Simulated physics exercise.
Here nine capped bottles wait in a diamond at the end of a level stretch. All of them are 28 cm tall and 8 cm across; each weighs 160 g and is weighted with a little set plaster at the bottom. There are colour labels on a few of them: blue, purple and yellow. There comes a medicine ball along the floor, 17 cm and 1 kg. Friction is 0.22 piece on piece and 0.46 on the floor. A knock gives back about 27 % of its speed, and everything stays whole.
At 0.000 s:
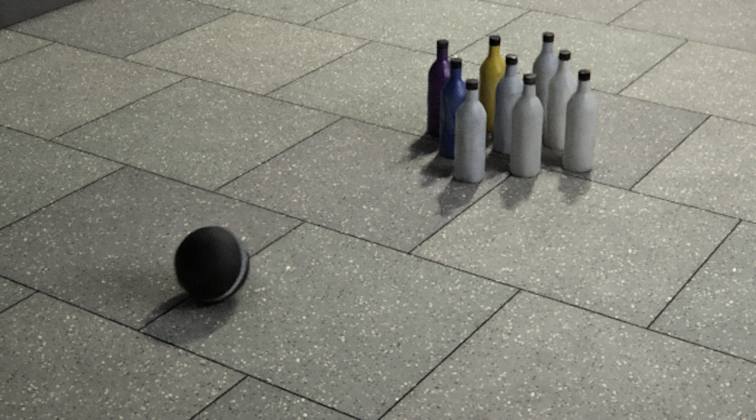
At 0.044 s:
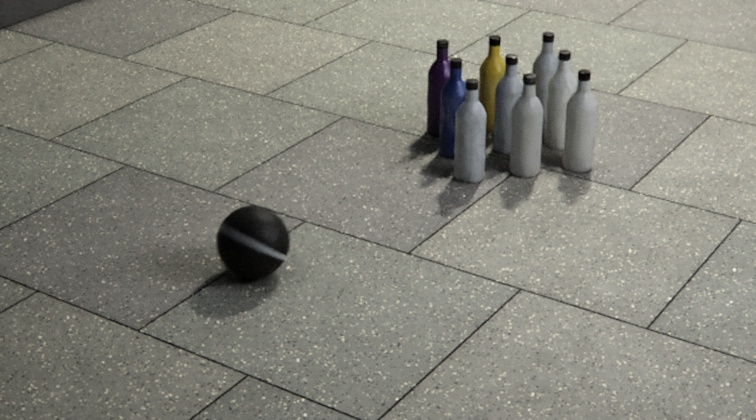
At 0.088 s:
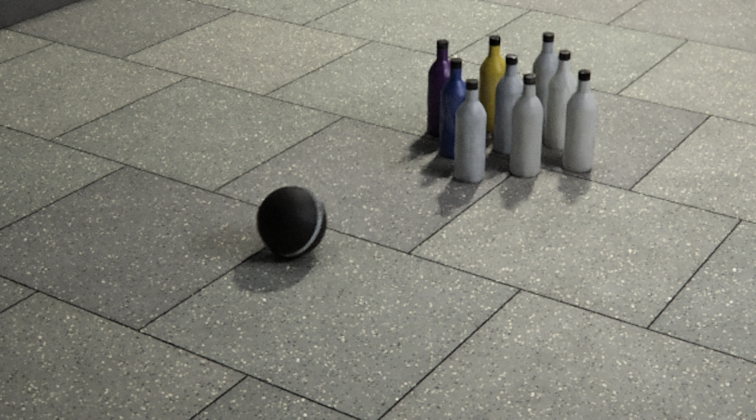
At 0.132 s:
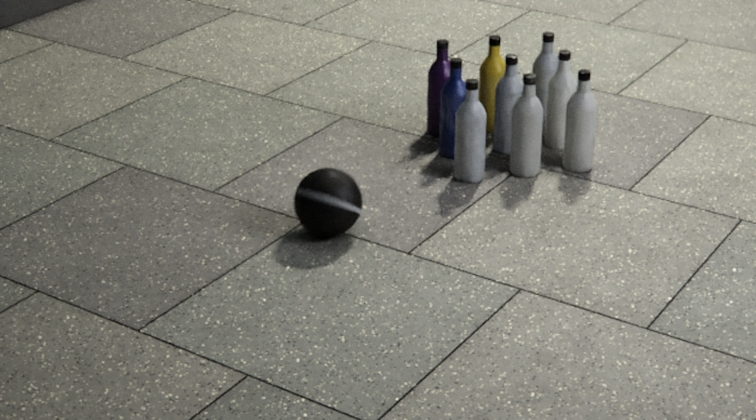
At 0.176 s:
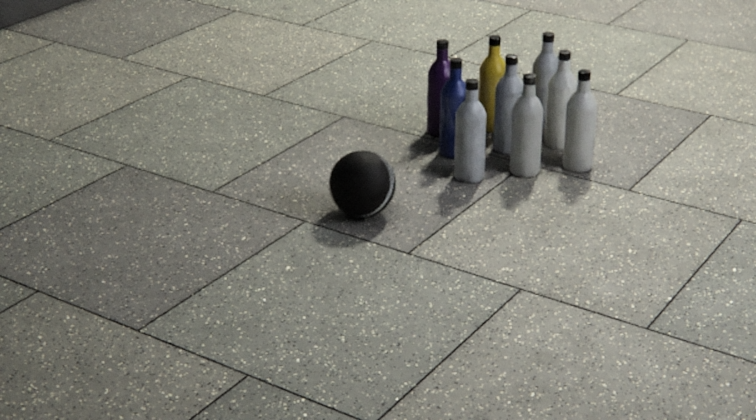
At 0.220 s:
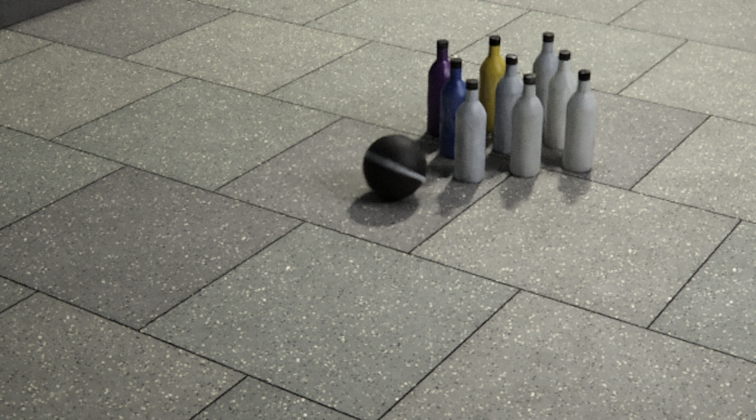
A floor of large, speckled grey paving slabs with dark joints is seen from above at an angle, in a view that stays fixed. Nine capped bottles stand in a tight diamond at the upper right, purple, blue and yellow ones towards the left and back, the rest pale grey, while a black ball with a light stripe sits lower left. The ball rolls steadily up and rightward, its stripe turning, until it is close beside the unmoving bottles.
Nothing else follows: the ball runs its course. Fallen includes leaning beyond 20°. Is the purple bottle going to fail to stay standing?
No, it holds.
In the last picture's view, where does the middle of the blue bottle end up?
Near (447, 39).
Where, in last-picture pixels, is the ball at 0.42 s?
(487, 110), more or less.
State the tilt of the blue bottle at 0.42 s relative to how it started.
Close to 15° of tilt compared with the start.
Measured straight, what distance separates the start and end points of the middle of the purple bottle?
Straight-line shift: Approx. 0 cm.
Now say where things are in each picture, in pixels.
In the first frame (pixels give the middle of a visible side), ball (212, 264) 84 cm before the front row; purple bottle (434, 91); yellow bottle (486, 87); blue bottle (443, 109); none has stirred.
The second frame shows ball (253, 242) 71 cm before the front row; purple bottle (434, 91).
The third frame shows ball (292, 221) 59 cm before the front row; purple bottle (434, 91).
The fourth frame shows ball (328, 202) 46 cm before the front row; purple bottle (434, 91).
The fifth frame shows ball (362, 184) 33 cm before the front row; purple bottle (434, 91).
The sixth frame shows ball (395, 167) 20 cm before the front row; purple bottle (434, 91); blue bottle (443, 109); yellow bottle (486, 87); none has stirred.
After 0.42 s, ball still moving; 4 of the 9 bottles over; purple bottle unmoved; yellow bottle 67° from how it stood.
After 0.78 s, ball still moving; 4 of the 9 bottles over; purple bottle unmoved; yellow bottle lying flat.
In the end (1.8 s), ball rolling away; 4 of the 9 bottles over; purple bottle unmoved; yellow bottle lying flat; blue bottle lying flat. From the last view, middles, purple bottle near (442, 87), yellow bottle near (631, 7).
